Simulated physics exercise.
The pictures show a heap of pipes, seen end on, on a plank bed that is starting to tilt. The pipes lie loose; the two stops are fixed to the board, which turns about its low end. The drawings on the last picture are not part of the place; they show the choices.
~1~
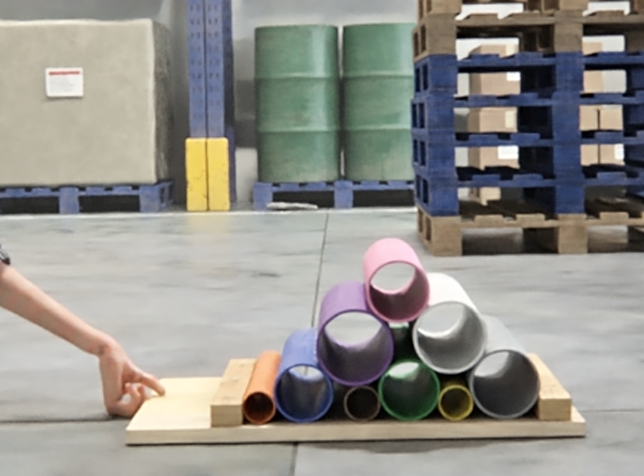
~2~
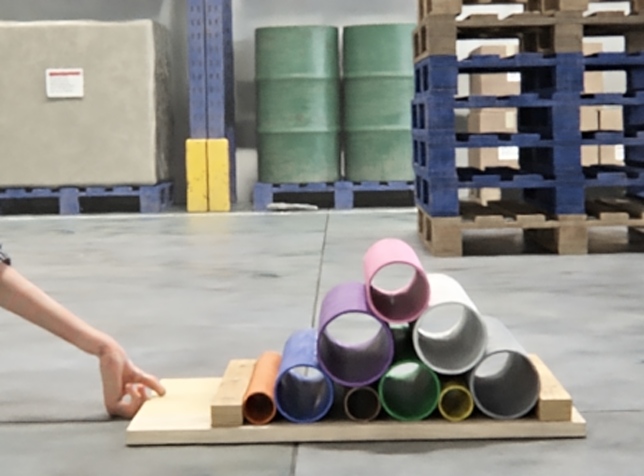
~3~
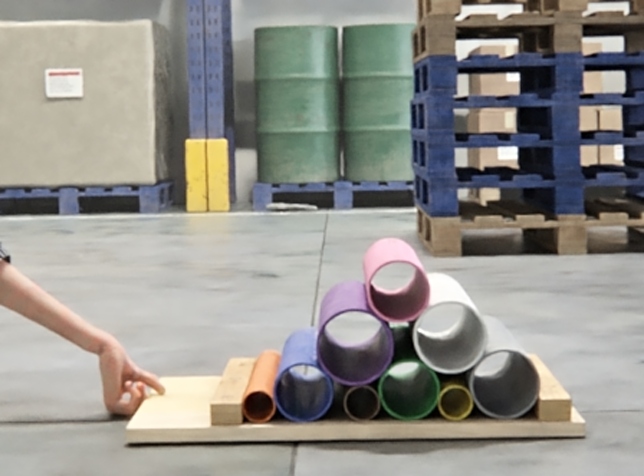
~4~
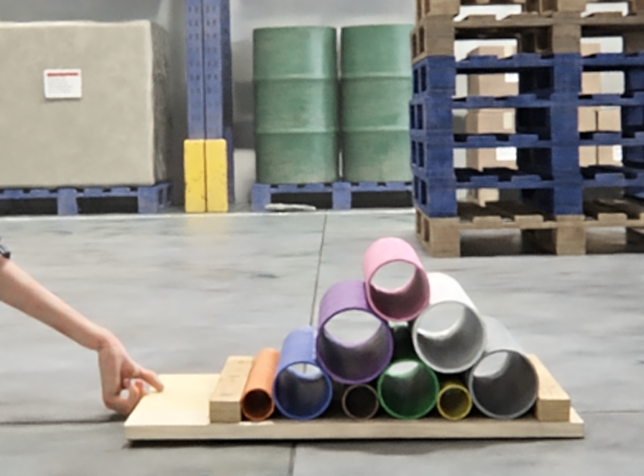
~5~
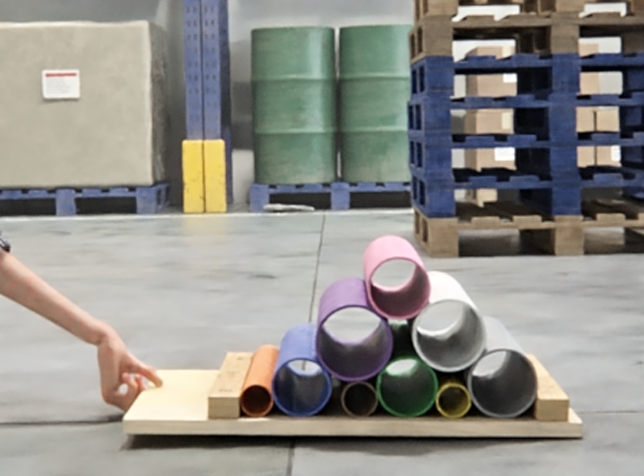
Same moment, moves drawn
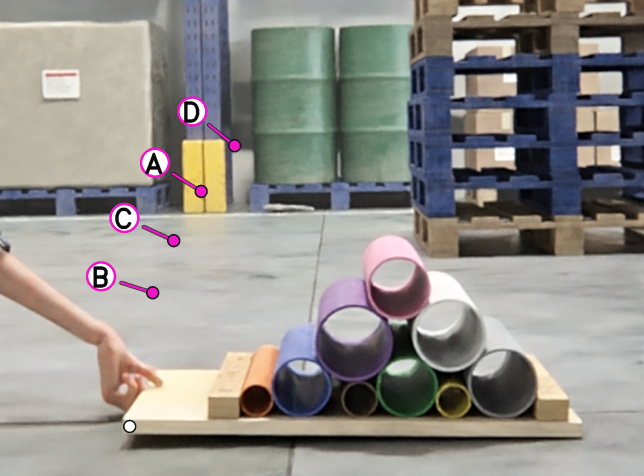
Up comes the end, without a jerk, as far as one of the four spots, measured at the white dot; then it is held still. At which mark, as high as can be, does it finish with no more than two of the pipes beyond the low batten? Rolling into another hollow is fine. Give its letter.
D is the limit.
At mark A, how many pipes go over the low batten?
At A the number is none.
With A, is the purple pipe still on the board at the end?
The purple pipe: Yes.
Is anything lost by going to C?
At C: No.
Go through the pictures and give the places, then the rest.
Orange pipe (259, 407); blue pipe (303, 393); brown pipe (362, 403), in the first frame.
Brown pipe (362, 404); green pipe (410, 391), in the second frame.
Board (354, 394); orange pipe (259, 406); white pipe (450, 337), in the third frame.
Board (353, 393); orange pipe (257, 403); blue pipe (302, 390), in the fourth frame.
Board (351, 390); orange pipe (256, 400); blue pipe (301, 387), in the fifth frame.
On the marked copy, A at (201, 191); B at (153, 292); C at (174, 240); D at (234, 146); the white dot at (130, 426).
With D. Early on, board at 21°.
Further on, board at 40°.
At the end, board at 40°, none over the low batten.
As for the rest, A none over the low batten; B none over the low batten; C none over the low batten.
